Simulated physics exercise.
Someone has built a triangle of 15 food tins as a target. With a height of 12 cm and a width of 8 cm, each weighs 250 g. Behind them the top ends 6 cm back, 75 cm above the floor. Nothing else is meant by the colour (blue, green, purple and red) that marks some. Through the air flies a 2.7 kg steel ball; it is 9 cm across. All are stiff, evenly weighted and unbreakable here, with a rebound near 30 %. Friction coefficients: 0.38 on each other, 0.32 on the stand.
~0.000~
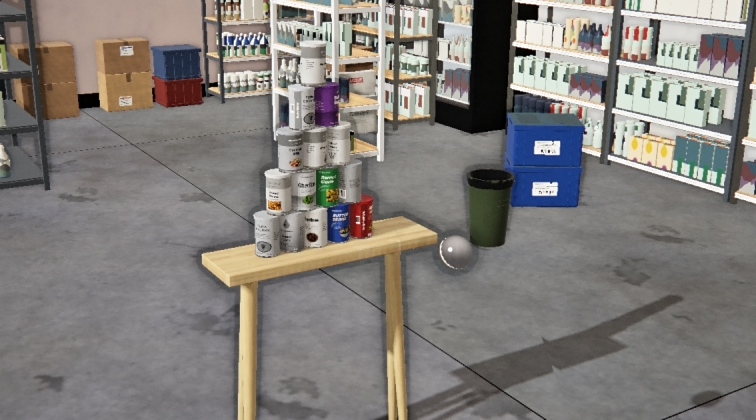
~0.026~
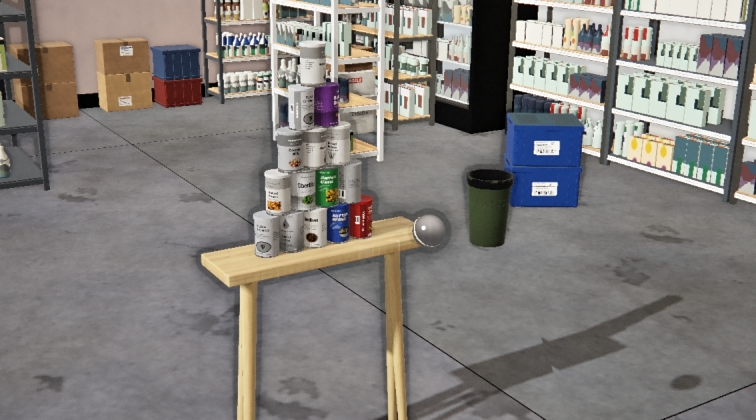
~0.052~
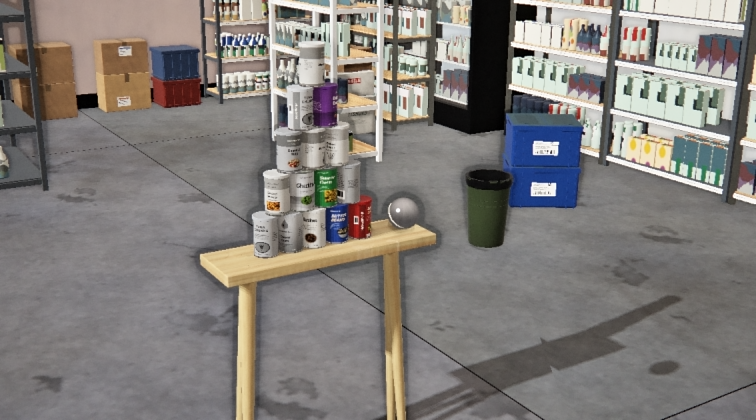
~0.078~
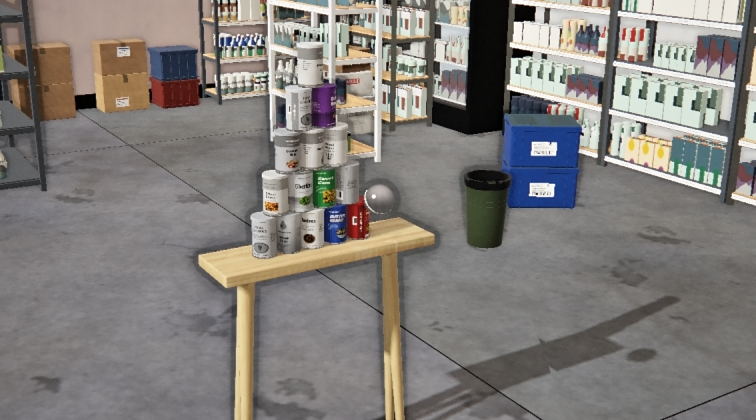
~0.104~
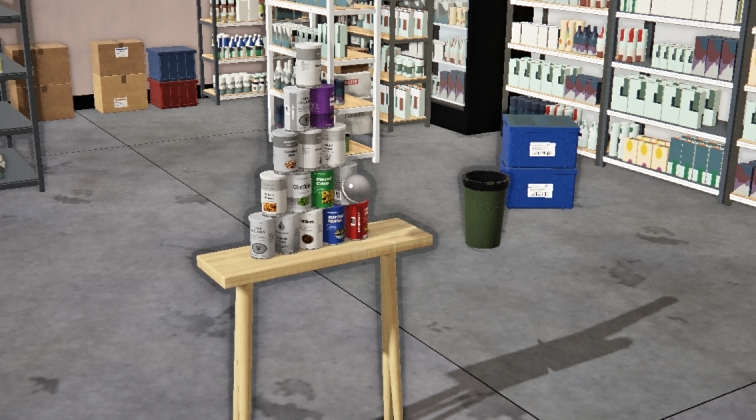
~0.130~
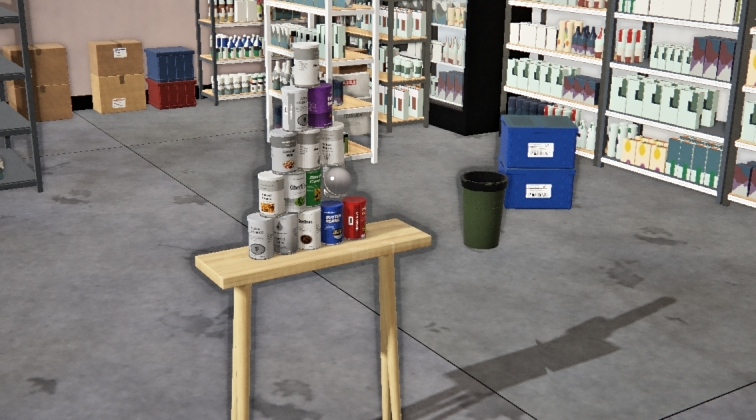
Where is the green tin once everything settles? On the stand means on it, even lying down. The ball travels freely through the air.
The green tin is off the stand.
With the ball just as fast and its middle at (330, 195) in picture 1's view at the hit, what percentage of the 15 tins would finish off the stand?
60 %.
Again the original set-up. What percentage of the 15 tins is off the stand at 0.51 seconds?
By then, 15 per cent.
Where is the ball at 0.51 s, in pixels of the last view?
It should be about (200, 267) in pixels.
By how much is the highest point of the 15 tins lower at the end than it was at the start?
Something like 24 cm, give or take.
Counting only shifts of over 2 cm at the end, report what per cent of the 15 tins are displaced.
60 percent.
By 0.51 s, ball still moving; 2 of the 15 tins off the stand; green tin 69 cm lower; purple tin tilted 55°, 19 cm lower.
By 0.98 s, ball still moving; 7 of the 15 tins off the stand; green tin on its side; purple tin 1.09 m lower.
When it is over (1.4 s), ball rolling away; 8 of the 15 tins off the stand; green tin on its side; purple tin on its side; blue tin unmoved. In pixels of the last frame, middles, purple tin near (463, 366).
